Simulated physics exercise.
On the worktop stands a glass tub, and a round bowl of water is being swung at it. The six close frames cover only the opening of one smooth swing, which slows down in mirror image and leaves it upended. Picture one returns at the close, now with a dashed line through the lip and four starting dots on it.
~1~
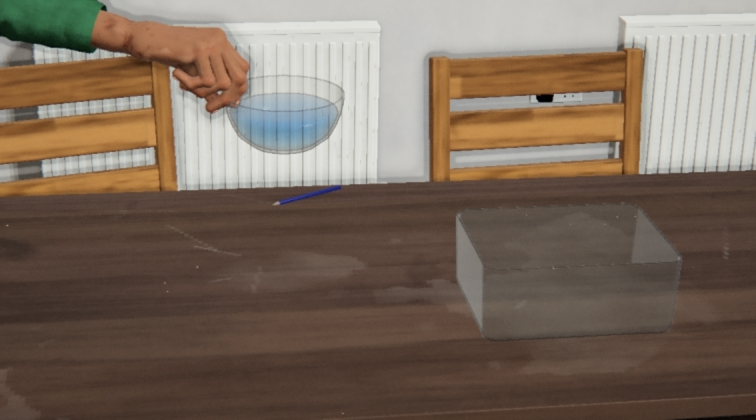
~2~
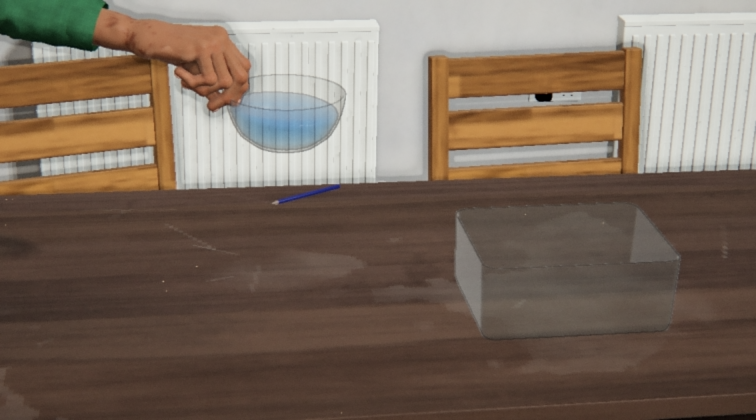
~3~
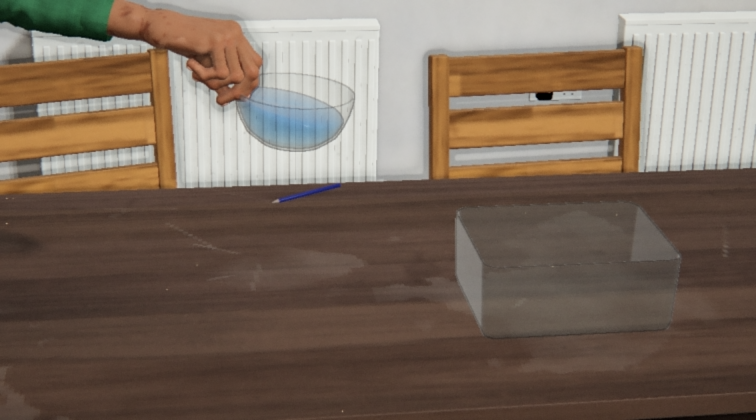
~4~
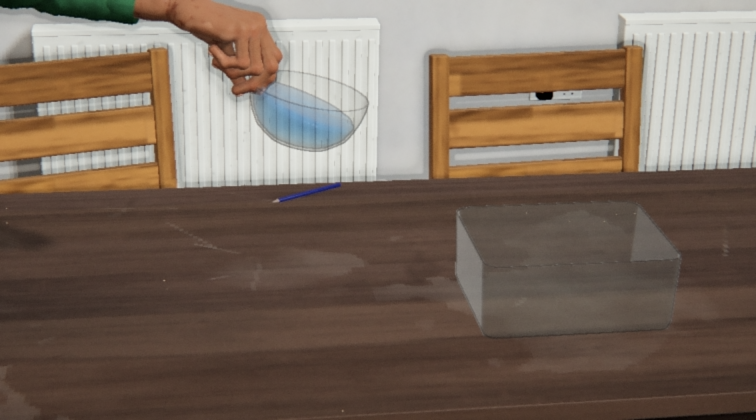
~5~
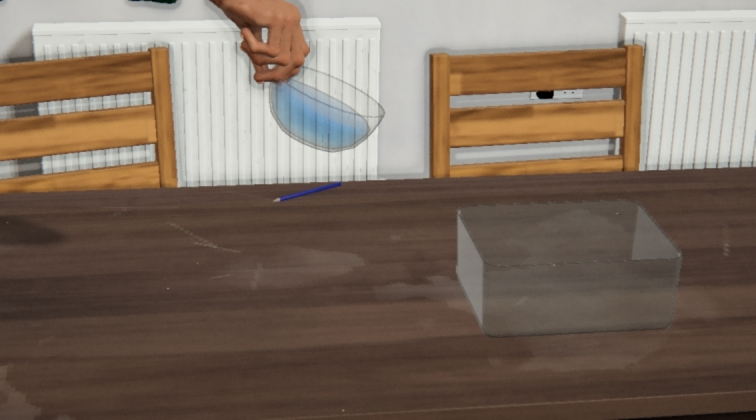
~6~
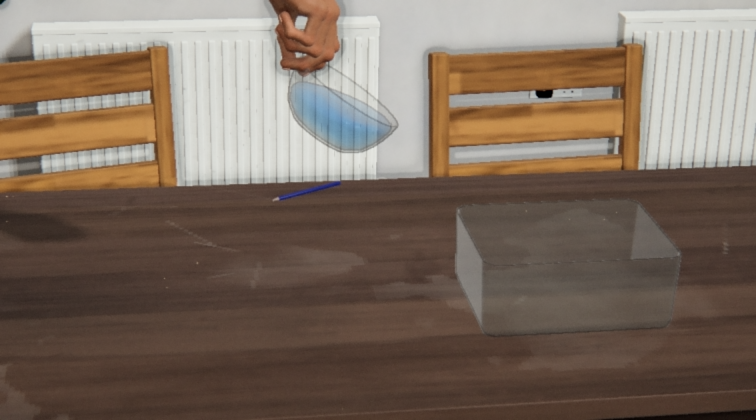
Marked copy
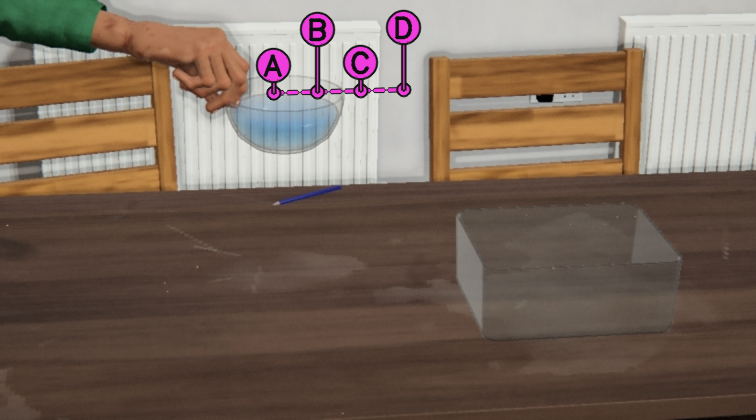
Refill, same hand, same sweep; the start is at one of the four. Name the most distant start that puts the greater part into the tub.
Spot B just does it.
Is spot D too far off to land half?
No, that is safe.
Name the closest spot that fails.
Spot A.
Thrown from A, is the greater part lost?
Yes.
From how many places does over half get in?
Three of them.
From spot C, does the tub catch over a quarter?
Yes, clearly.
On the marked copy, A at (273, 93); B at (317, 91); C at (360, 90); D at (403, 89).
If A is chosen, about 14 % lands in the tub, 82 % falls short and 4 % goes beside or beyond.
If B is chosen, about 76 % lands in the tub, 17 % falls short and 8 % goes beside or beyond.
If C is chosen, about 85 % lands in the tub, 4 % falls short and 10 % goes beside or beyond.
If D is chosen, about 78 % lands in the tub, 5 % falls short and 17 % goes beside or beyond.
